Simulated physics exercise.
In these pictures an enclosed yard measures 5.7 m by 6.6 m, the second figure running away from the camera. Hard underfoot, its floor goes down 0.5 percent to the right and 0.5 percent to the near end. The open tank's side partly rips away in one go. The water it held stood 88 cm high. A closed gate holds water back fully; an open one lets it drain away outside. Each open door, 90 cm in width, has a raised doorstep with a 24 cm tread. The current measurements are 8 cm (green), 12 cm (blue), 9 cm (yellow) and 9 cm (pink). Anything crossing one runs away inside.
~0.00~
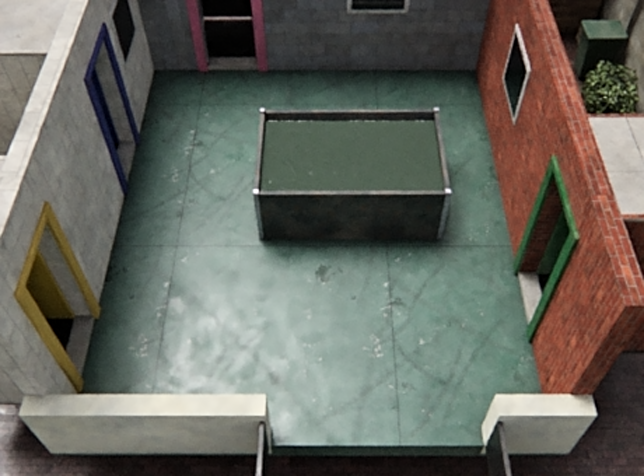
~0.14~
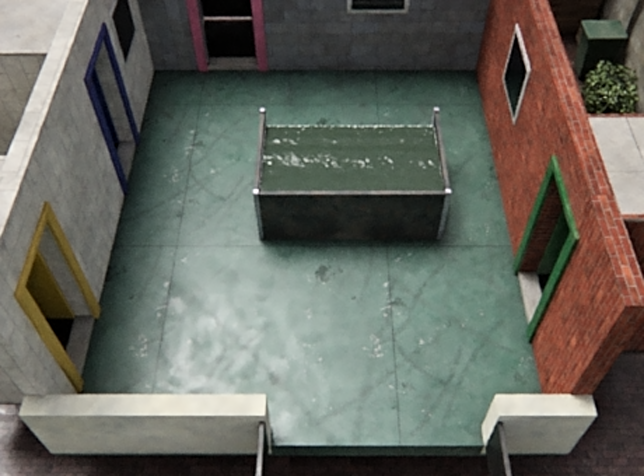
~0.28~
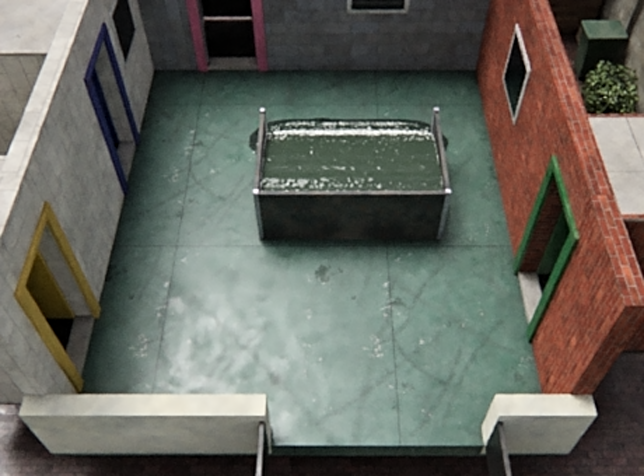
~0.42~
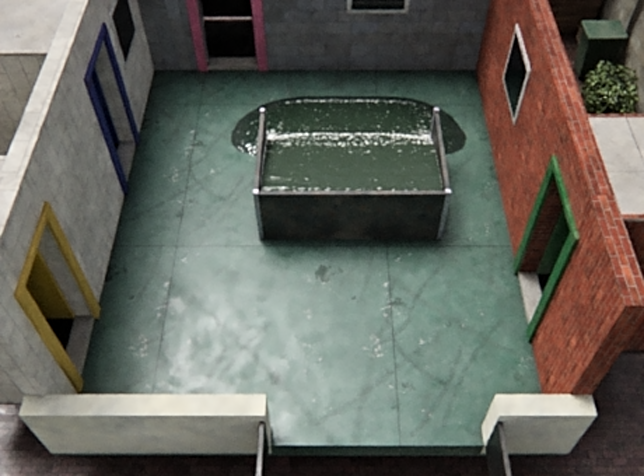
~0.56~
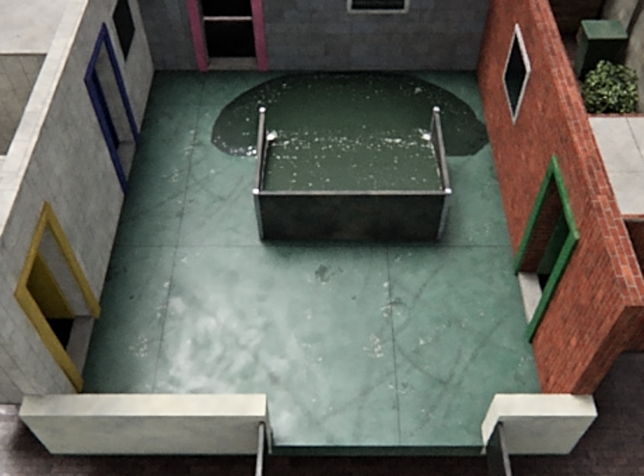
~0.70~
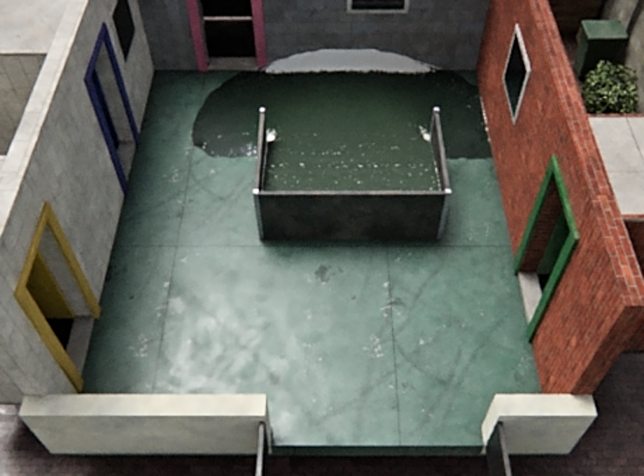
Dark water pours from the open tank's far side and spreads to the back wall.
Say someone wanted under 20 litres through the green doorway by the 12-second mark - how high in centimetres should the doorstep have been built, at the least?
They should have built it at least 6 cm high.
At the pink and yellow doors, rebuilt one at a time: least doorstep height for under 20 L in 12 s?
Close to 21 cm (pink) and close to 6.5 cm (yellow).
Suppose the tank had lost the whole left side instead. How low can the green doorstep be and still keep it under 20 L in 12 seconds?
Some 10.0 cm.
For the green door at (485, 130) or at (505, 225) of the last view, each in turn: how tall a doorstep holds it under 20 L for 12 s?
In turn: Roughly 20 cm, roughly 7.0 cm.
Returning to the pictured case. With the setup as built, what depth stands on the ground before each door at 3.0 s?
Lab note, depth in cm: Green 5; blue 13; yellow 0; pink 13.
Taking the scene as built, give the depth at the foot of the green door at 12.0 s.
Roughly 9.0 cm deep.
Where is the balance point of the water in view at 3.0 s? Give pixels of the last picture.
Centre of the water: Approx. (334, 132) px.
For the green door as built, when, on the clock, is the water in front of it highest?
Peak: Close to 3.8 s.
After 1.4 s water covers 30 % of the floor, deepest (60 cm) near (470, 74); it has not reached the green door.
After 3.0 s water covers 50 % of the floor, deepest (32 cm) near (163, 80); 5 cm at the green door, 0 litres in over its 8 cm doorstep.
After 12.0 s water covers 100 % of the floor, deepest (13 cm) near (493, 255); 9 cm at the green door, 7 litres in over its 8 cm doorstep.
At the green door as built, the water arrived by 2.9 s and peaked near 10 cm at 3.8 s.
With a doorstep of 5.5 cm, 29 litres would have come in within the 12 s; with 7 cm, 13 litres. So under 20 litres takes about 6 cm.
